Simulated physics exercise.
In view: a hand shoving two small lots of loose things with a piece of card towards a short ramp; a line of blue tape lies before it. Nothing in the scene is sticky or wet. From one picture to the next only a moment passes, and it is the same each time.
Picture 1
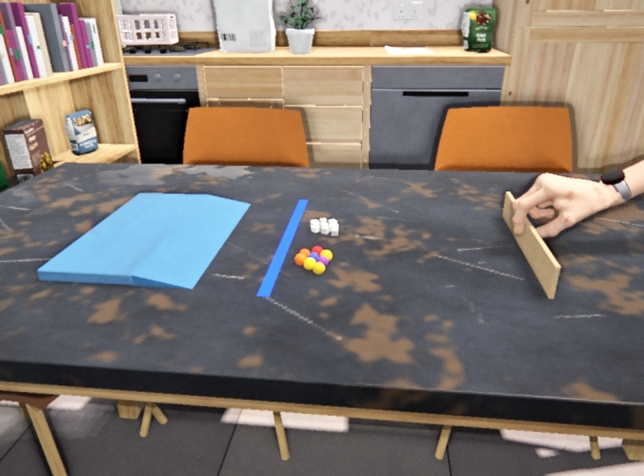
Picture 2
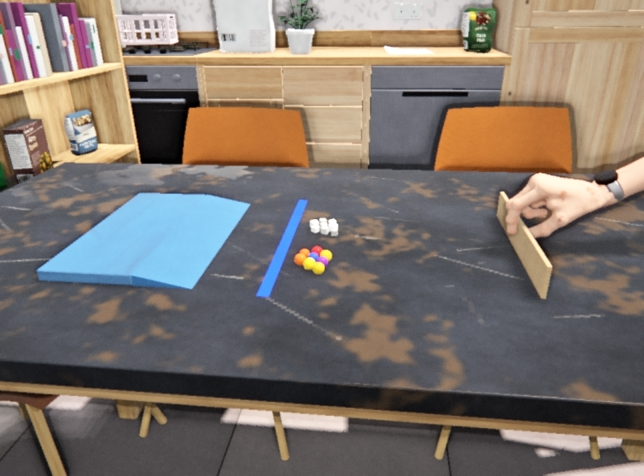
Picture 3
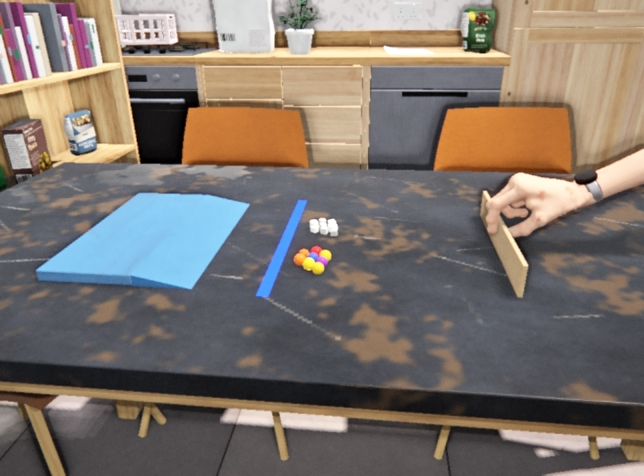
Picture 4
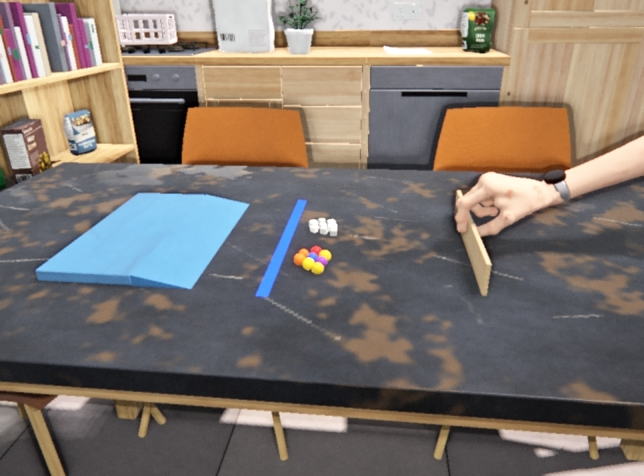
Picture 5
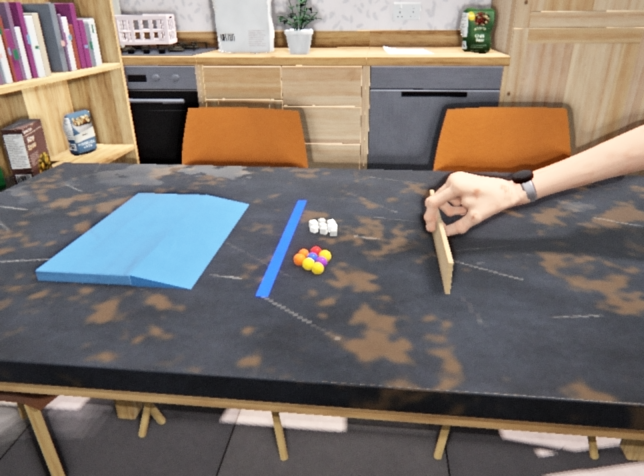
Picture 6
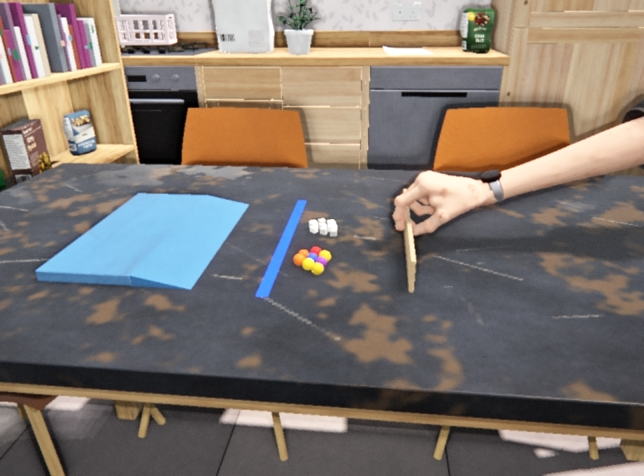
At the start, a hand holds a piece of card upright on the right of a dark table, with marbles, sugar cubes, blue tape and a low blue ramp to its left. The hand then slides the card steadily left, closer to the two small groups, which stay still.
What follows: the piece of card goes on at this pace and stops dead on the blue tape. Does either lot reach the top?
In the end the front lot puts some on top while the back lot isn't pushed up.
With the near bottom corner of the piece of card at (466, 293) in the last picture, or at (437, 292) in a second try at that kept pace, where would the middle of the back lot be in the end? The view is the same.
Roughly (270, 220), then (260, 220).
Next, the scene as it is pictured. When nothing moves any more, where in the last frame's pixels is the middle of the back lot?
Roughly (243, 220).
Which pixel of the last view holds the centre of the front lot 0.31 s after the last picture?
Roughly at (228, 262).
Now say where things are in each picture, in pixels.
In the first picture, piece of card at (550, 275), at rest; blue tape at (302, 204); top of the ramp at (138, 268); front lot at (313, 258), a few glass marbles; back lot at (324, 226), a few sugar cubes.
In the second picture, piece of card at (542, 274); back lot at (324, 226).
In the third picture, piece of card at (519, 273); front lot at (313, 258).
In the fourth picture, piece of card at (484, 272); back lot at (323, 226).
In the fifth picture, piece of card at (448, 270); front lot at (312, 258).
In the sixth picture, piece of card at (412, 269); blue tape at (301, 204); top of the ramp at (136, 269); front lot at (312, 259); back lot at (323, 227).
Then, 0.14 s after the last picture, piece of card still moving, near (336, 217); front lot all short of the ramp; back lot all short of the ramp.
Then, 0.31 s after the last picture, piece of card stopped at the blue tape; front lot a small part on the ramp, most short of the ramp; back lot all short of the ramp.
Then, 0.59 s after the last picture, piece of card stopped at the blue tape; front lot all past the top; back lot a small part on the ramp, most short of the ramp.
By the end, piece of card stopped at the blue tape; front lot all past the top; back lot none past the top, a small part on the ramp, most short of the ramp.
